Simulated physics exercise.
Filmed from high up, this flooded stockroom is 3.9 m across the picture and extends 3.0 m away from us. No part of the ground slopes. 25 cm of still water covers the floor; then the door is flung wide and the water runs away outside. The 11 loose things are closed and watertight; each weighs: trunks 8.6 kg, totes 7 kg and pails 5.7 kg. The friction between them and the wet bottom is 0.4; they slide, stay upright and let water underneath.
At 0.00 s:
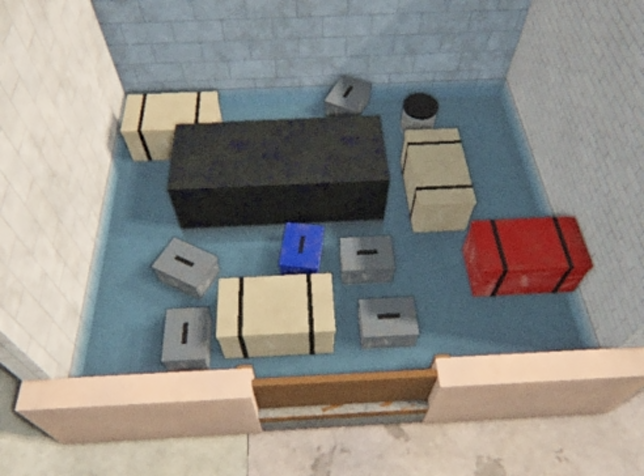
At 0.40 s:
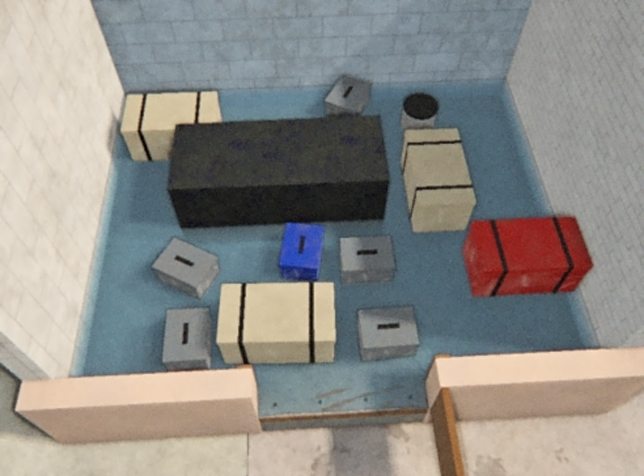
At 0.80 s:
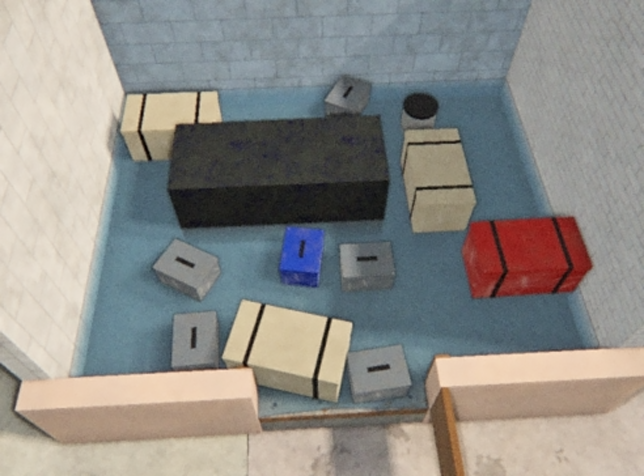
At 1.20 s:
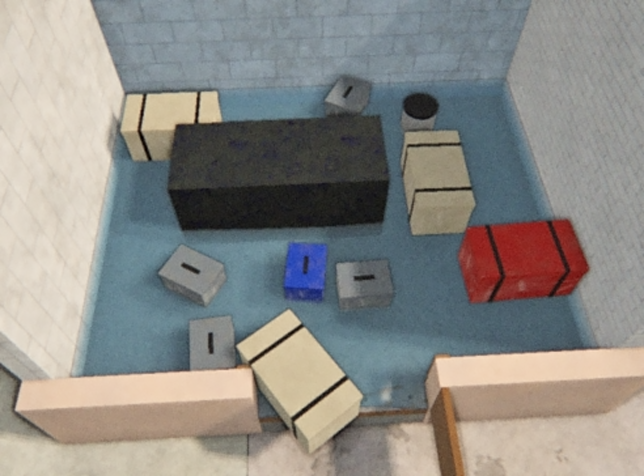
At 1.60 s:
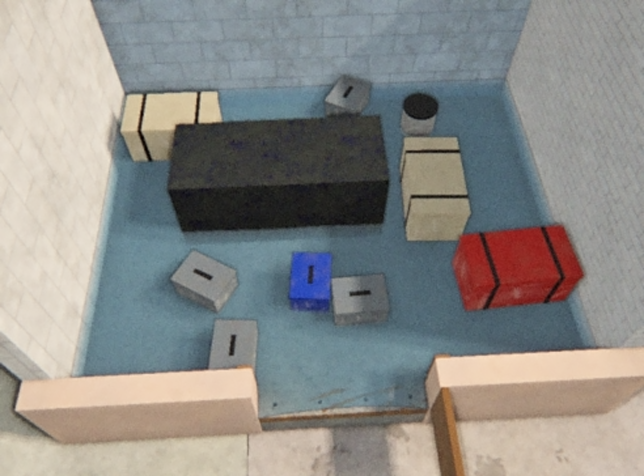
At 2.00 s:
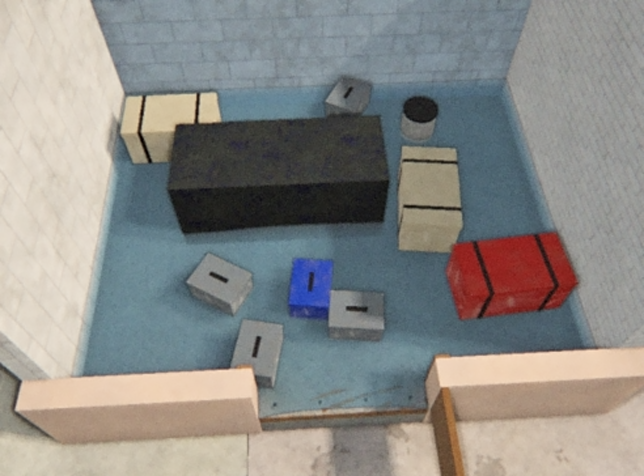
In a flooded stockroom with a large dark block in the middle, the low barrier across the front gap swings open. A cream strapped trunk near the front turns and slides out through the opening, as does a grey tote beside it. The blue tote, red trunk and other nearby boxes slide slightly toward the gap.
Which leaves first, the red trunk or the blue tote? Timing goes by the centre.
The blue one.
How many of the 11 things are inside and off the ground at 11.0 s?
At that time, 3.
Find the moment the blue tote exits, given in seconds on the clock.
3.5 s.
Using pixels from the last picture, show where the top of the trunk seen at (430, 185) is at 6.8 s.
I'd put it somewhere near (325, 314).
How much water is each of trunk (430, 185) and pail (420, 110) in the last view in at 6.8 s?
Depth approx. 14 cm / 15 cm.
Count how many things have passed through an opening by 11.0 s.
I count 8 by that time.
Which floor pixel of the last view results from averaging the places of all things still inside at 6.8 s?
Near (328, 215).
After 3.0 s the red trunk is near (503, 286), 0.4 m from its start, afloat; the blue tote is near (309, 334), 0.7 m from its start, afloat; 4 of 11 are out; 7 afloat.
After 6.8 s the red trunk has gone out (at 6.2 s); the blue tote has gone out (at 3.5 s); 7 of 11 are out; 4 afloat.
After 11.0 s the red trunk has gone out (at 6.2 s); the blue tote has gone out (at 3.5 s); 8 of 11 are out; 3 afloat.
After 15.0 s the red trunk has gone out (at 6.2 s); the blue tote has gone out (at 3.5 s); 9 of 11 are out; 2 afloat.
